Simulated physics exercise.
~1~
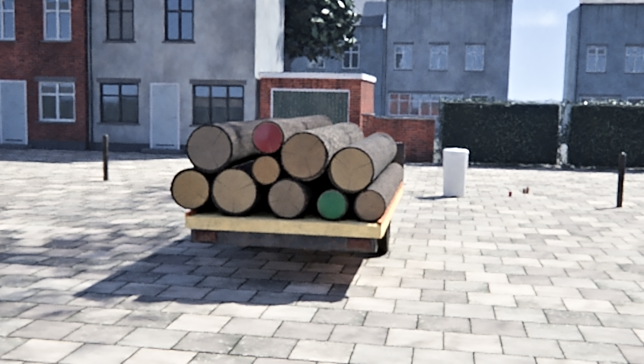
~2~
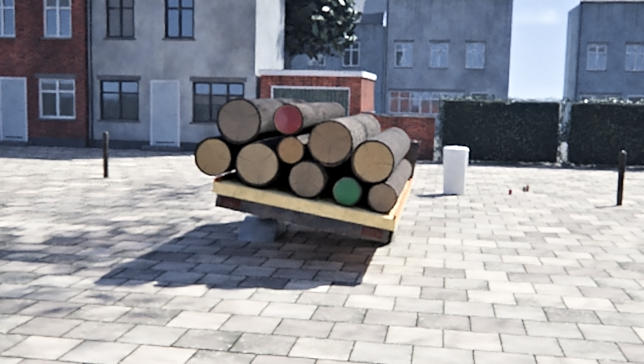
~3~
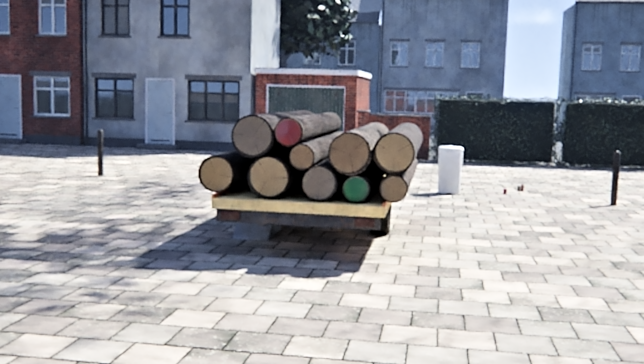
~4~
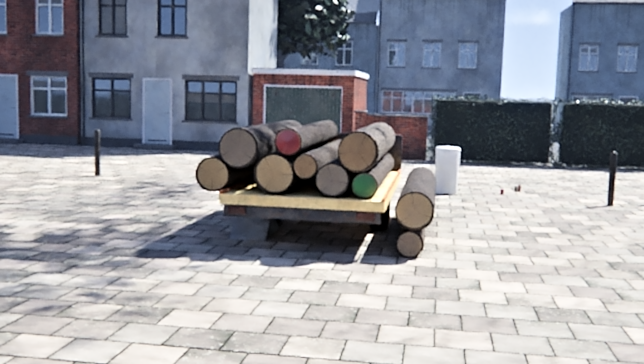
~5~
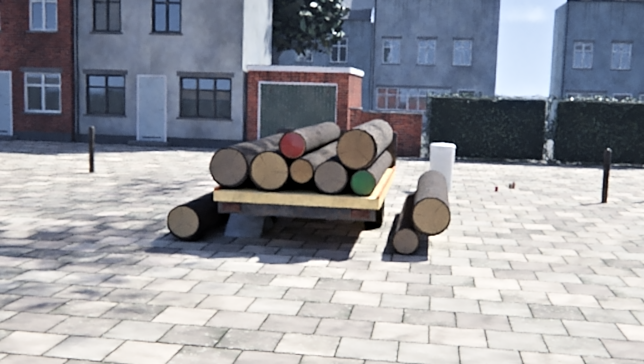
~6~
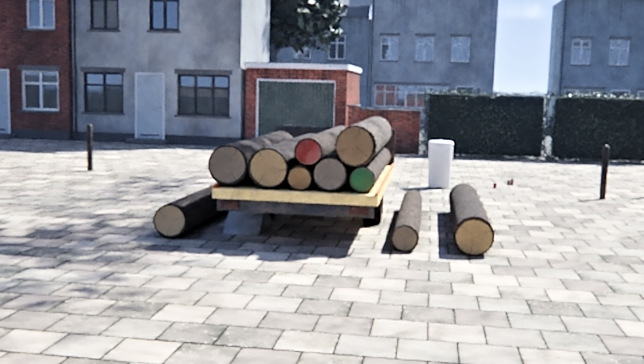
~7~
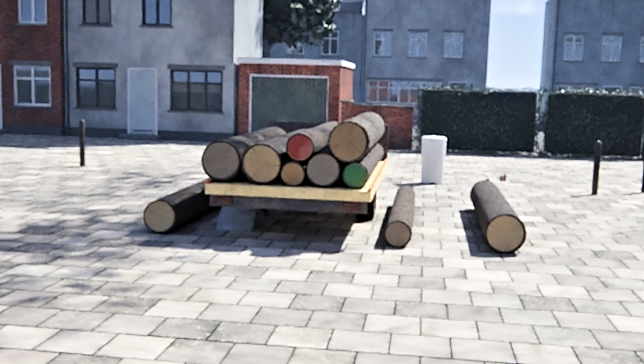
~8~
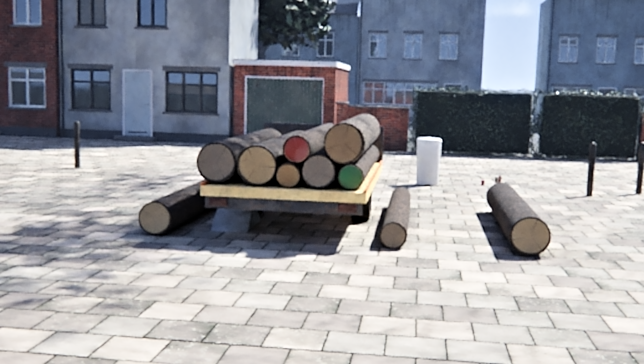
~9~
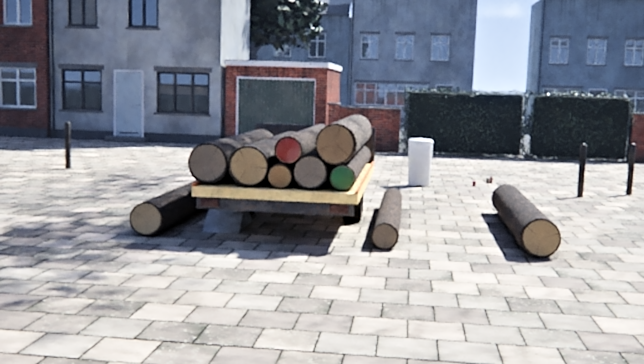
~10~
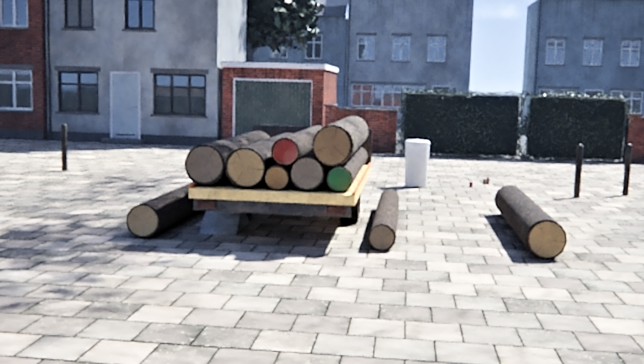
In this clip, a low trailer stacked with logs tilts and levels out on a paved square, and logs roll off both sides, leaving one on the left and two on the right, while the red-ended and green-ended logs stay aboard with the rest.
